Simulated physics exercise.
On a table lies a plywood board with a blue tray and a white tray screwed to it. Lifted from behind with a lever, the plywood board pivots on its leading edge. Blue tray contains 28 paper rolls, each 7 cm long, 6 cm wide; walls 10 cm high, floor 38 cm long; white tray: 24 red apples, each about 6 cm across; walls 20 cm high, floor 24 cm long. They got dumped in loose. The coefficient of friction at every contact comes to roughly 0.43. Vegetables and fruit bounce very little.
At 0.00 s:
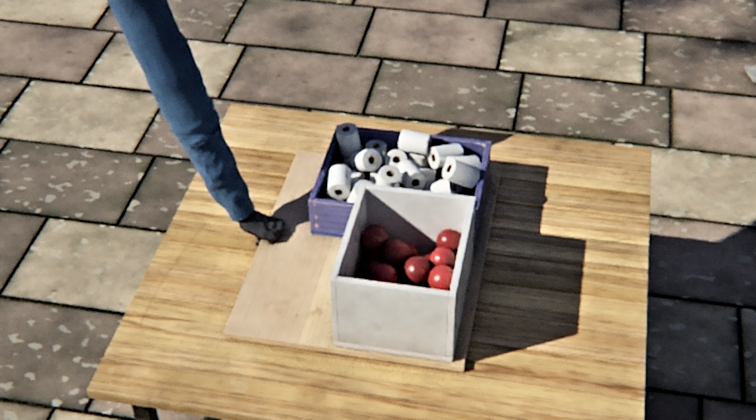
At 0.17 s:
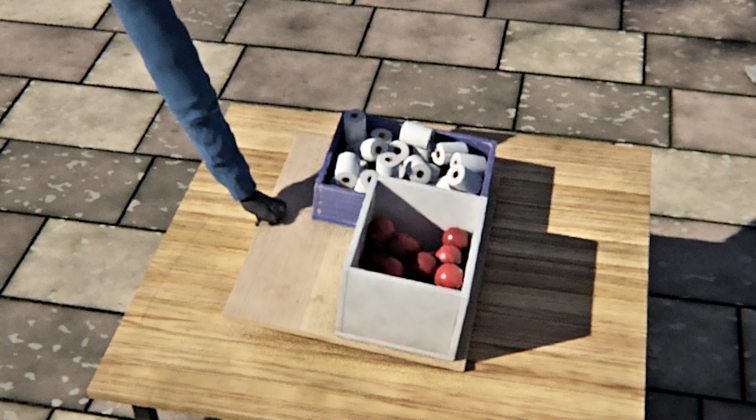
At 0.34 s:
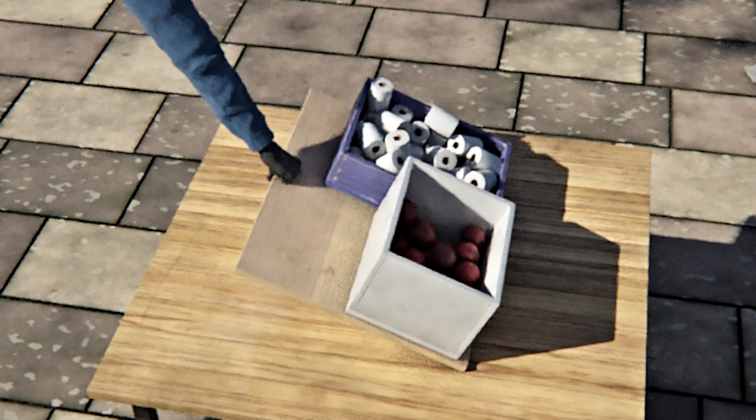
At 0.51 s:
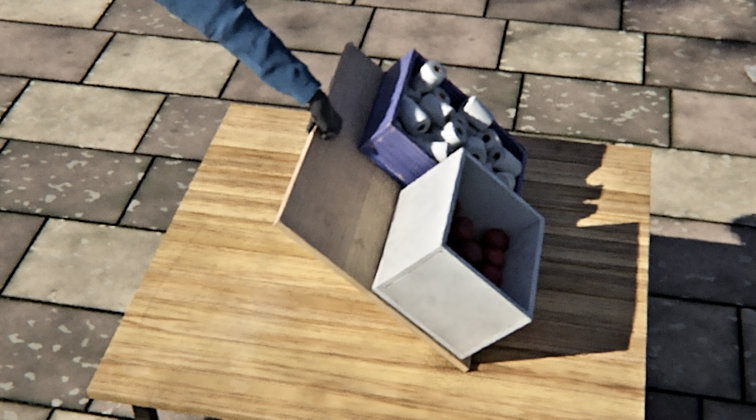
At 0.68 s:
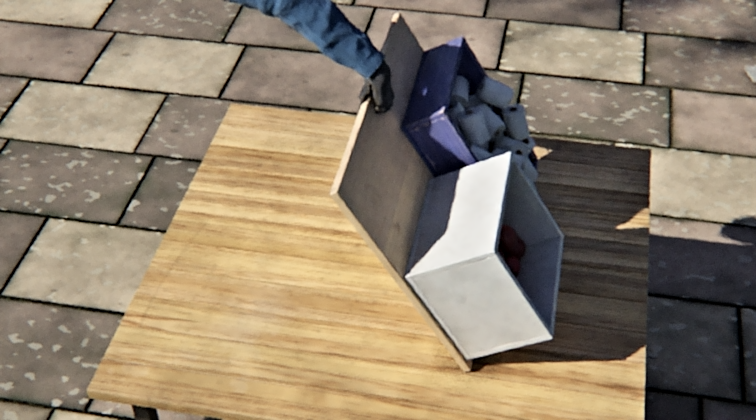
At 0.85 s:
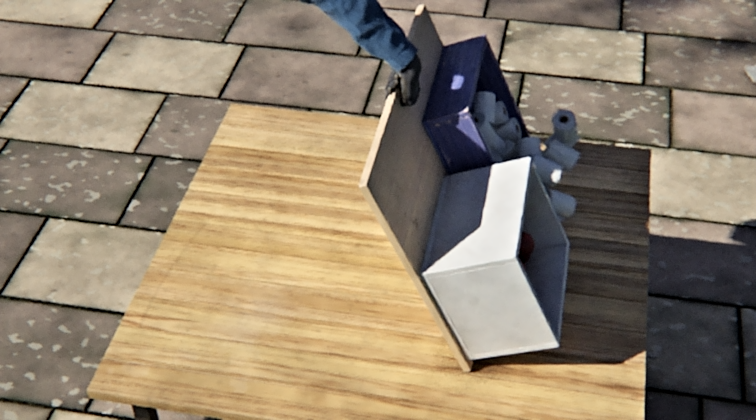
The video shows a gloved hand lifting the left side of a board on a wooden table, tilting its blue tray of paper rolls and white tray of red apples steeply rightward, until several rolls tumble out of the blue tray.
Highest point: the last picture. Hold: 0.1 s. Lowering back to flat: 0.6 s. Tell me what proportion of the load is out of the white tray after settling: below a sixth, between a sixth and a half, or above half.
The proportion out is below a sixth.
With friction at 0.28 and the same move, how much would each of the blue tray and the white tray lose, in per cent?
Blue tray 30, white tray 0 per cent.
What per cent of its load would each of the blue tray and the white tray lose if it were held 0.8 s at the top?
That would cost blue tray 40 per cent of its load and white tray 0 per cent.
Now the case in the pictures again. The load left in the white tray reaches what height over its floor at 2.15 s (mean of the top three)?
Height: Roughly 15 cm.
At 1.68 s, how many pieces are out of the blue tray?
For the blue tray, some 12.
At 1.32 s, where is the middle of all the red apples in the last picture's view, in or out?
Around (442, 271) in pixels.
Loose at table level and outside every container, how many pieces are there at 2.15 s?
I'd say close to 8 in all.
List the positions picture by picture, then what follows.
In the first frame (places track the rim corner closest to us here), white tray (449, 293); blue tray (its farthest corner) (342, 126); tipped 0°; all still inside.
The second frame shows white tray (462, 294); blue tray (348, 112); tipped 7°.
The third frame shows white tray (494, 300); tipped 23°.
The fourth frame shows white tray (528, 315); tipped 43°.
The fifth frame shows white tray (550, 332); tipped 59°.
The sixth frame shows white tray (557, 340); tipped 66°; 9 out.
After 1.06 s, tilt 60°; the blue tray is down by 9 of 28 and the white tray has all 24.
After 1.32 s, tilt 22°; the blue tray is down by 11 of 28 and the white tray has all 24.
After 1.68 s, tilt 0°; the blue tray is down by 11 of 28 and the white tray has all 24.
Outcome (at 2.15 s), the blue tray is down by 11 of 28 and the white tray has all 24. Asked share, 0 of 24, 0 per cent.
